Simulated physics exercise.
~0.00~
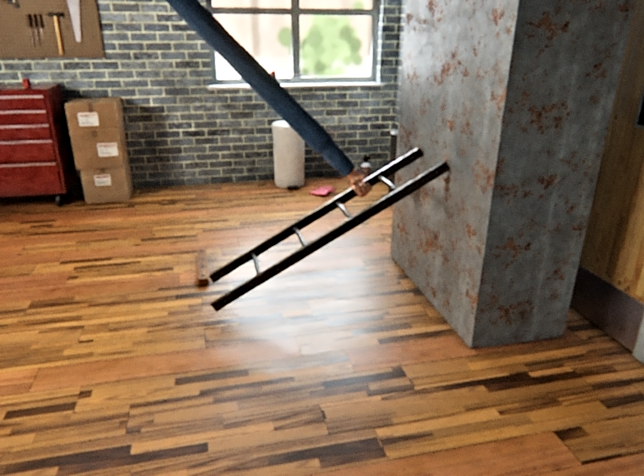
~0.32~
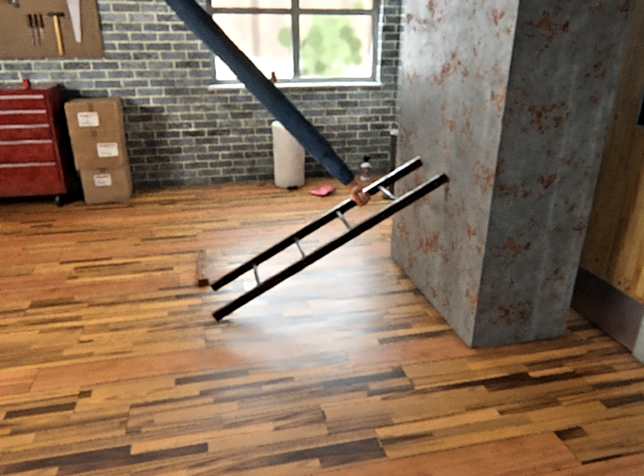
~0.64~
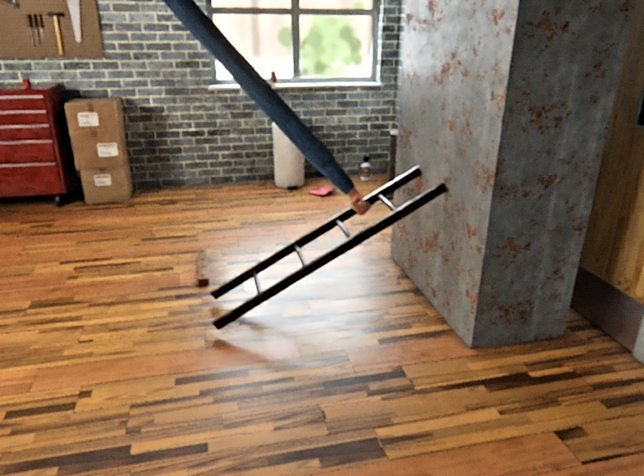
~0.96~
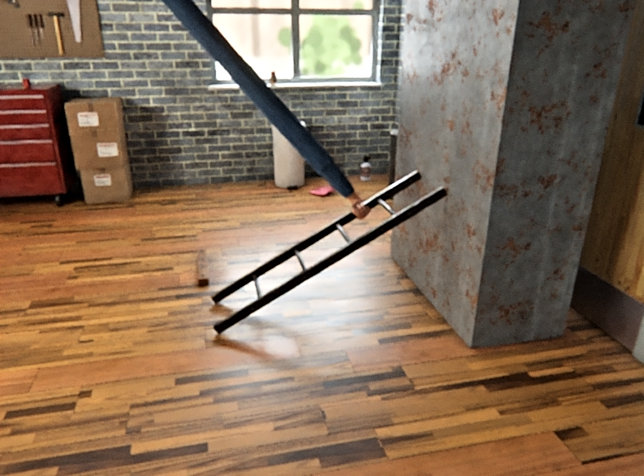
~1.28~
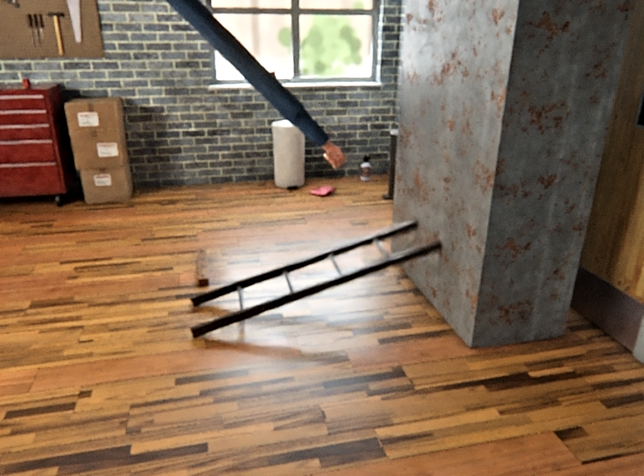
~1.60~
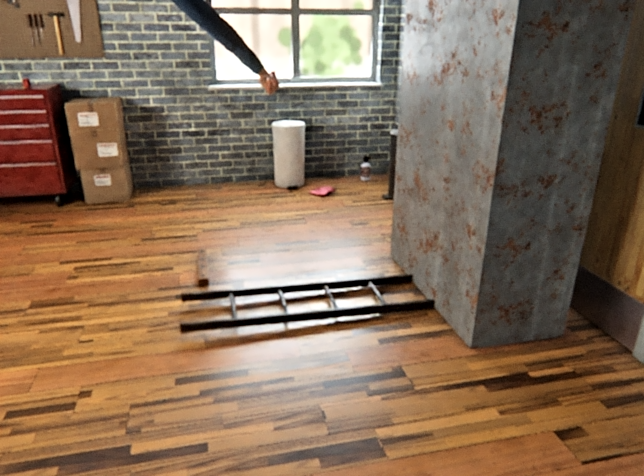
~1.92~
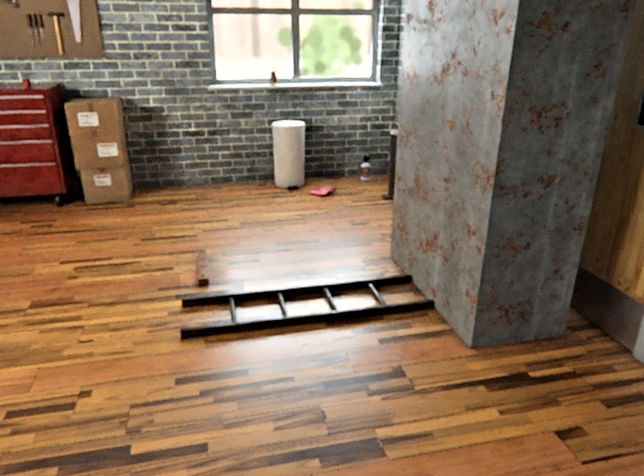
An arm lowers a slanted black ladder and lets go, and it slips flat onto the floor.
